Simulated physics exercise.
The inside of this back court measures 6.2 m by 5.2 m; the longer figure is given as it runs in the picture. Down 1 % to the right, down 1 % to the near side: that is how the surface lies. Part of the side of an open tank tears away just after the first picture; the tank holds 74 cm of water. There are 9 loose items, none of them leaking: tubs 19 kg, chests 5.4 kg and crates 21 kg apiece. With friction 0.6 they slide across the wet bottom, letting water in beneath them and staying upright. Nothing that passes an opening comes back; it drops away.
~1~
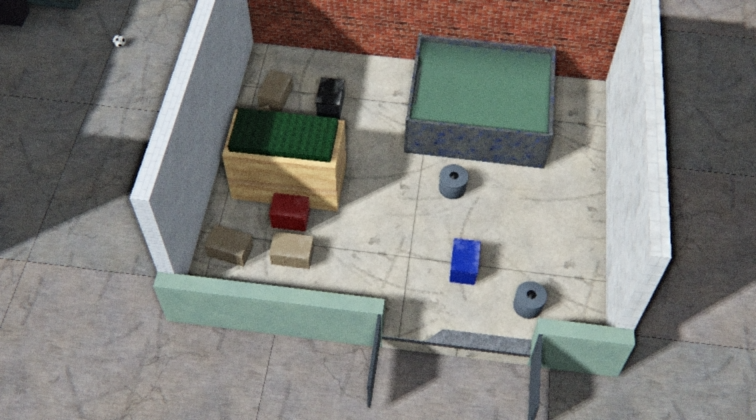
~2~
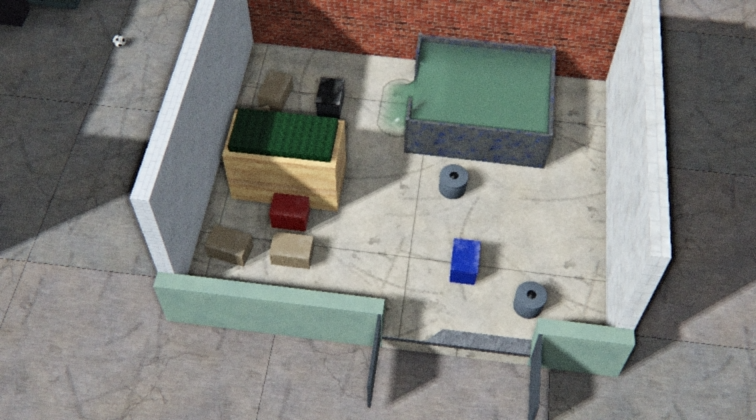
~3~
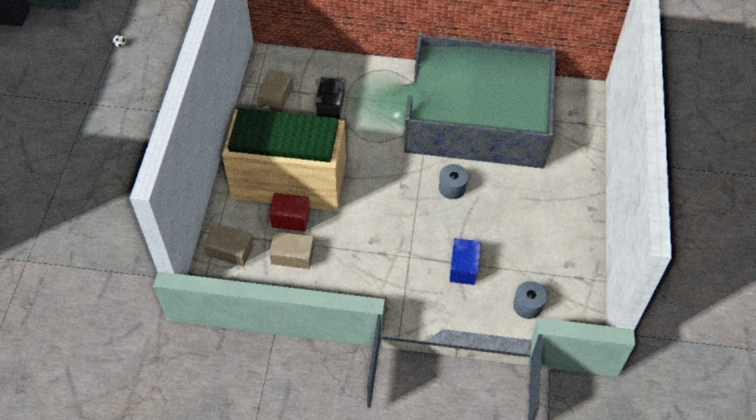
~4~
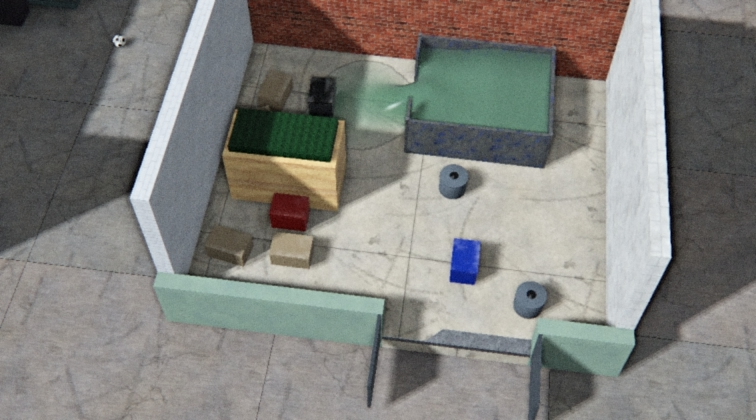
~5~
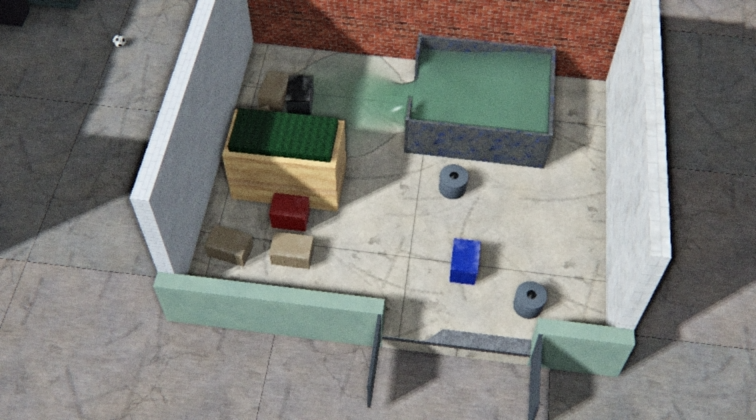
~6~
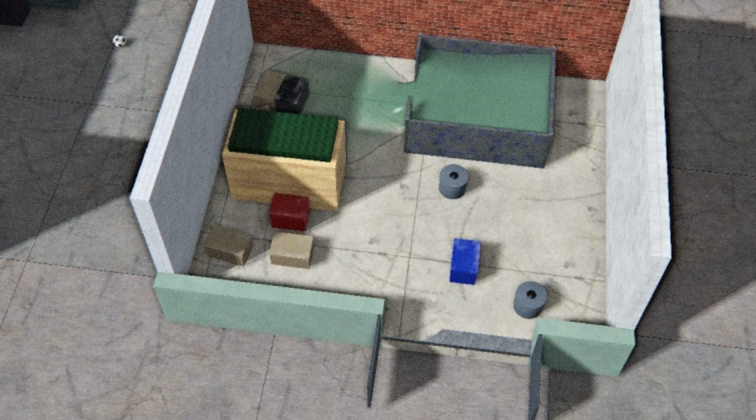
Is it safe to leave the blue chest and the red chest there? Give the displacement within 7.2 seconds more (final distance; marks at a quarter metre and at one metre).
One by one: My guess is the blue chest gets washed a long way. My guess is the red chest remains near its start.
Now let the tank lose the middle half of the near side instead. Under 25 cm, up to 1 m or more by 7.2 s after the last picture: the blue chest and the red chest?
The blue chest is swept a long way; the red chest is swept a long way.
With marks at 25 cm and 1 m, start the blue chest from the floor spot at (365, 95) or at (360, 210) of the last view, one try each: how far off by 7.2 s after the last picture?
Run 1: It is pushed far off. Run 2: It is pushed a bit.
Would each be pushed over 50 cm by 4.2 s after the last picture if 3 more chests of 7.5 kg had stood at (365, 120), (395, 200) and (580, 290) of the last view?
First outside the limit, then outside the limit, then inside the limit.
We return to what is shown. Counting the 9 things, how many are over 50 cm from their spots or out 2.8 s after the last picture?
Answer: 2.
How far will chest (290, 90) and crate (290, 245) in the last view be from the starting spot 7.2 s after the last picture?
First 300 cm, then 0 cm.
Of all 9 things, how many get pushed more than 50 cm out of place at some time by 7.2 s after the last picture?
The total is 3.
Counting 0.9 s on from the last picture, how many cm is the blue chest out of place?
I'd guess some 0 cm by then.
Then, 0.9 s after the last picture the blue chest is near (466, 255), 0.0 m from its start, aground; the red chest is near (289, 205), 0.0 m from its start, aground; 0 of 9 are out; 3 afloat.
Then, 2.8 s after the last picture the blue chest is near (466, 255), 0.0 m from its start, aground; the red chest is near (289, 205), 0.0 m from its start, aground; 0 of 9 are out; 3 afloat.
Then, 4.8 s after the last picture the blue chest is near (506, 302), 1.0 m from its start, afloat; the red chest is near (289, 205), 0.0 m from its start, aground; 0 of 9 are out; 4 afloat.
Then, 7.2 s after the last picture the blue chest has gone out; the red chest is near (289, 205), 0.0 m from its start, afloat; 1 of 9 are out; 4 afloat.
